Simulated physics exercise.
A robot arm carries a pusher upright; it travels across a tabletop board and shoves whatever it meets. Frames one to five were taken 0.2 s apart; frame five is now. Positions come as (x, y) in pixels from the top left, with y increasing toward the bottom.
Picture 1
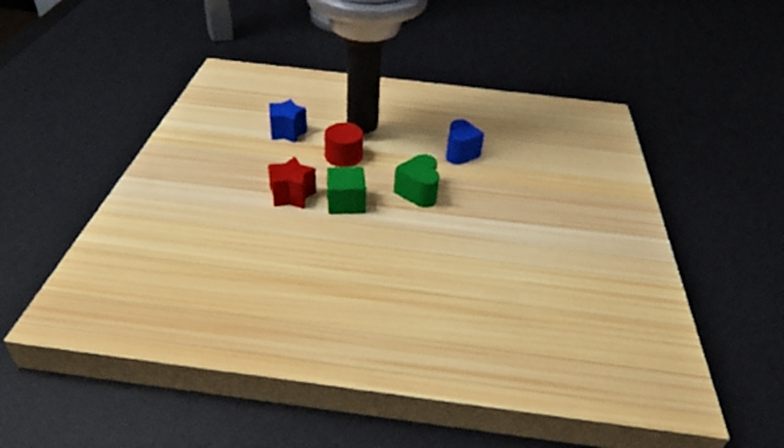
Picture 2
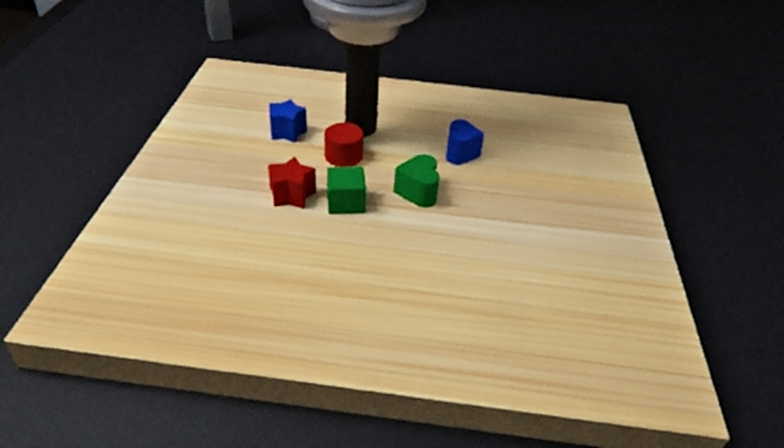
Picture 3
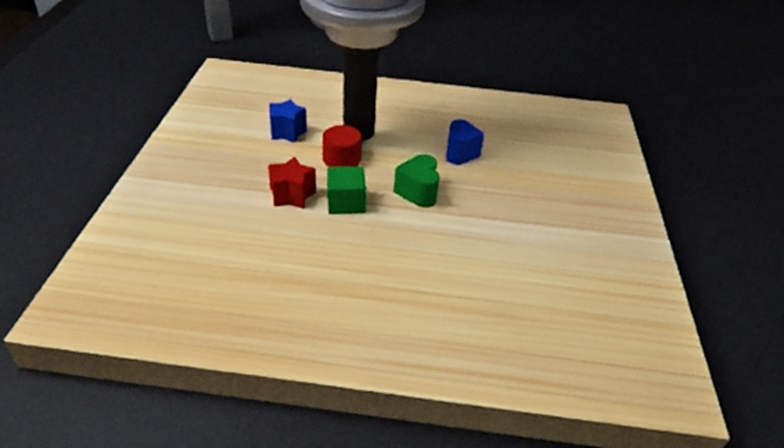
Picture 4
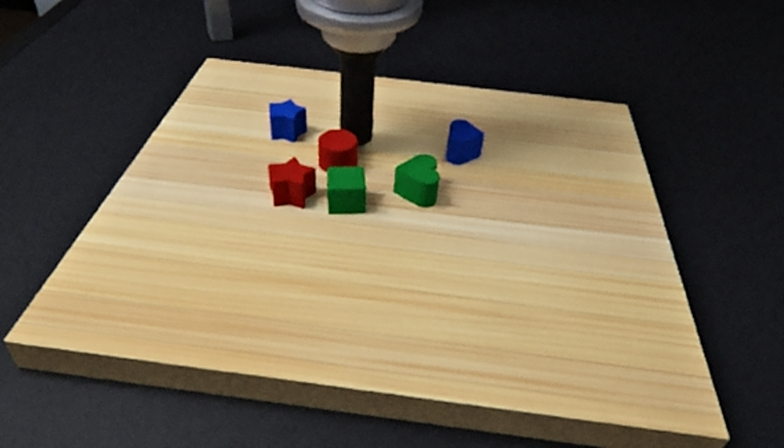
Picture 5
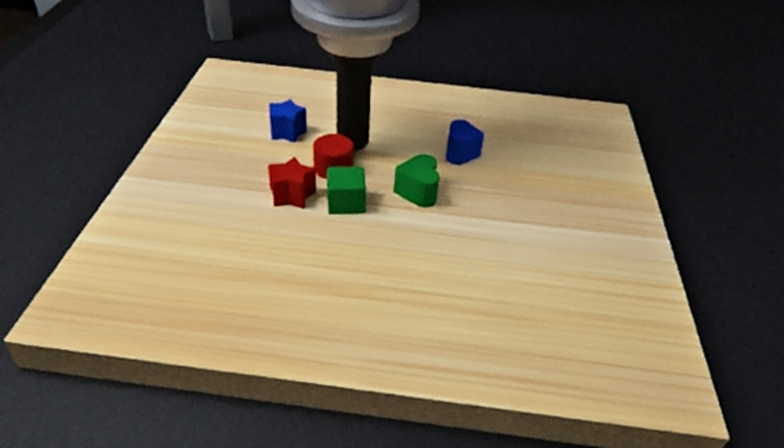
A light wooden board lies on a dark surface, seen from above at an angle by a camera that stays still. On it sit a blue star and red star at left, a red cylinder and green block near the middle, and green and blue hearts to the right. A dark rod under a grey mount moves slightly toward the viewer and left, nudging the red cylinder the same way.
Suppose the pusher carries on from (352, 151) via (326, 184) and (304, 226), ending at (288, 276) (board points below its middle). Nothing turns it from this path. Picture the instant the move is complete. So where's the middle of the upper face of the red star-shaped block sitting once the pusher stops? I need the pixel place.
I predict (223, 195).
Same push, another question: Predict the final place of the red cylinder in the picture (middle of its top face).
By then it is at (252, 217).
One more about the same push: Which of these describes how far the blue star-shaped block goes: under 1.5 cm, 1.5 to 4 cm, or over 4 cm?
Less than 1.5 cm.
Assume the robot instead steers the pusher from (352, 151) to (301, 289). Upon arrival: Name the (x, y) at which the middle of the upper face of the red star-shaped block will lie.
I expect it at (250, 181).
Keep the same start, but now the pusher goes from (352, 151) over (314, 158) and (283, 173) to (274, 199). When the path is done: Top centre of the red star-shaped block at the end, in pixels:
The middle of the upper face of the red star-shaped block will lie at about (278, 196) in the picture.
The first path, step by step. One third of the way, pusher at (325, 177); red star-shaped block at (258, 186), turned 25° clockwise; red cylinder at (296, 177); green square block at (345, 182), turned 35° anticlockwise.
Two thirds of the way, pusher at (303, 217); red star-shaped block at (225, 195), turned 75° clockwise; red cylinder at (260, 208); green square block at (348, 190), turned 70° anticlockwise.
At the end, pusher at (288, 267); blue star-shaped block in place; red star-shaped block at (223, 195), turned 80° clockwise; red cylinder at (252, 217); green square block at (348, 190), turned 70° anticlockwise.
